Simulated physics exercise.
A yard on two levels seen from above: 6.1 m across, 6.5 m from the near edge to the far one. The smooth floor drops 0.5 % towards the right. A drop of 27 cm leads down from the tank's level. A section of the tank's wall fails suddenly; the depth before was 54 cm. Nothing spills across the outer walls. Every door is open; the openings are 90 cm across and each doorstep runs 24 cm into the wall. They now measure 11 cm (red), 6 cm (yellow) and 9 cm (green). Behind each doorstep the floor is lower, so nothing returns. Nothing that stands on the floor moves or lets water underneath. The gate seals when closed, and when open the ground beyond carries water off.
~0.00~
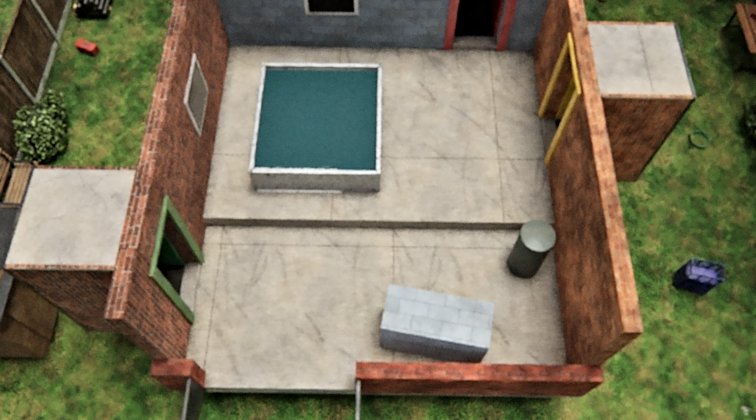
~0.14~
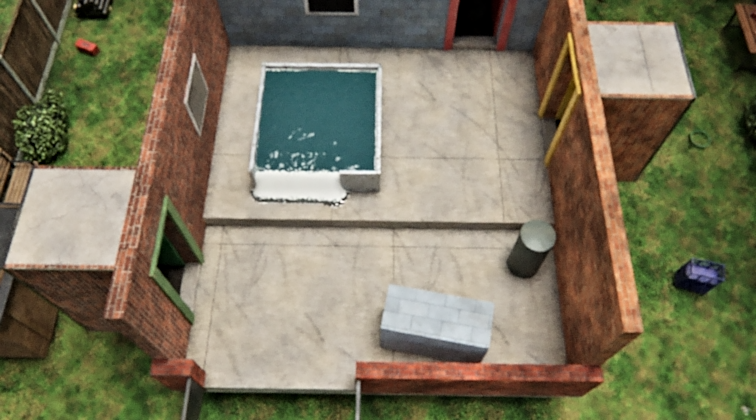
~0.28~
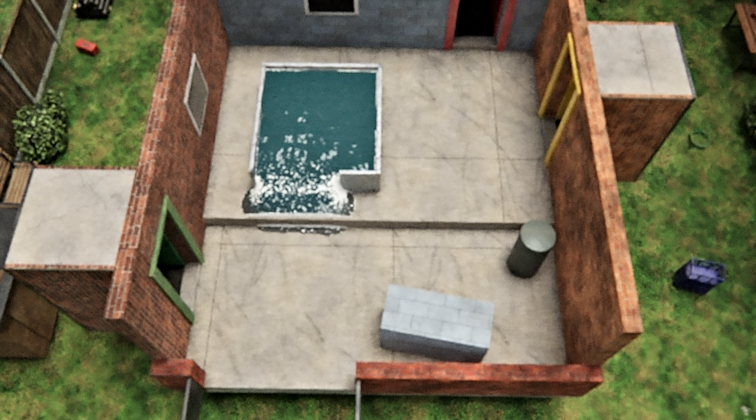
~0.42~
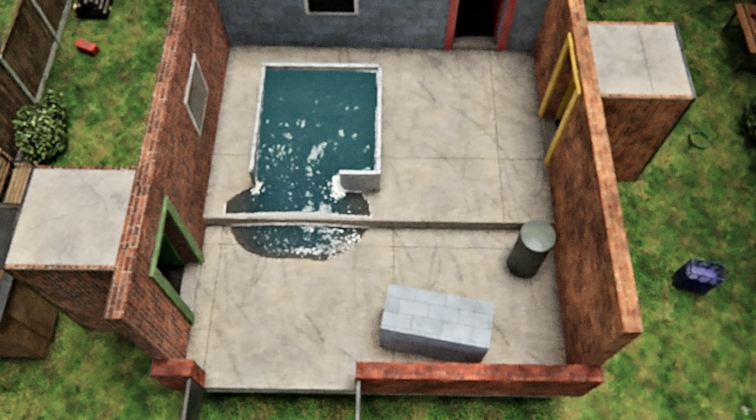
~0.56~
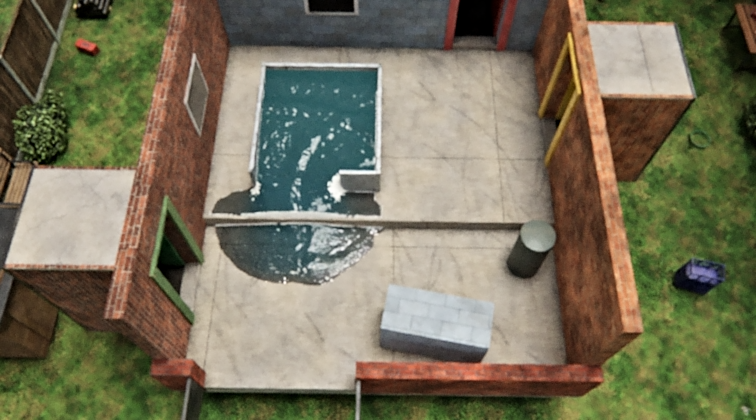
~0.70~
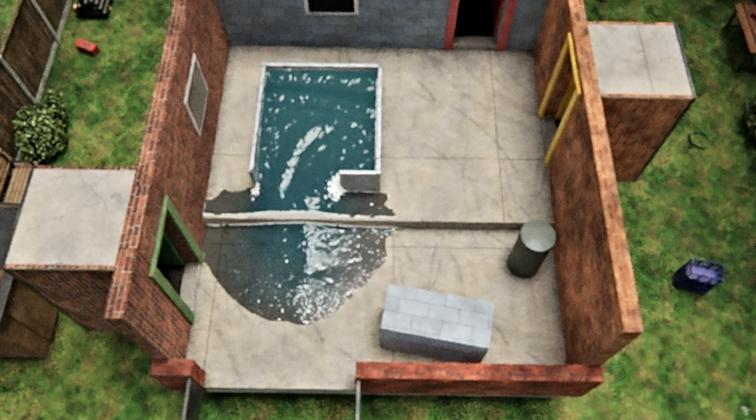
Water bursts through the tank's front wall, pours over the step and spreads across the lower floor.
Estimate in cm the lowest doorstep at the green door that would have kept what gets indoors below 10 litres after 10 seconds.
About 12 cm.
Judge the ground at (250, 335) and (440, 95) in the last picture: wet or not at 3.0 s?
In that order: Wet, still dry.
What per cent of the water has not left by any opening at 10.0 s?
Roughly 34 in a hundred.
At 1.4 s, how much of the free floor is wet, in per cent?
Near 30 per cent is wet.
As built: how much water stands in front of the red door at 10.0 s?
Roughly 0.0 cm deep.
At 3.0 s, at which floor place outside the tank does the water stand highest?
Around (185, 371).
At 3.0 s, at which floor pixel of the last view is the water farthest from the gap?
At about (537, 377).
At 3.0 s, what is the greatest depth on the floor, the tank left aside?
About 26 cm.
After 1.4 s water covers 30 % of the floor, deepest (28 cm) near (289, 195); 9 cm at the green door, 0 litres in over its 9 cm doorstep.
After 3.0 s water covers 35 % of the floor, deepest (26 cm) near (185, 371); 13 cm at the green door, 18 litres in over its 9 cm doorstep.
After 10.0 s water covers 45 % of the floor, deepest (6 cm) near (324, 329); 3 cm at the green door, 26 litres in over its 9 cm doorstep.
At the green door as built, the water arrived by 1.0 s and peaked near 16 cm at 1.8 s.
Run again over the same 10 s with other heights there, 18 litres in over 10.5 cm, 3 litres over 14.5 cm. The limit of 10 litres is kept from about 12 cm up.
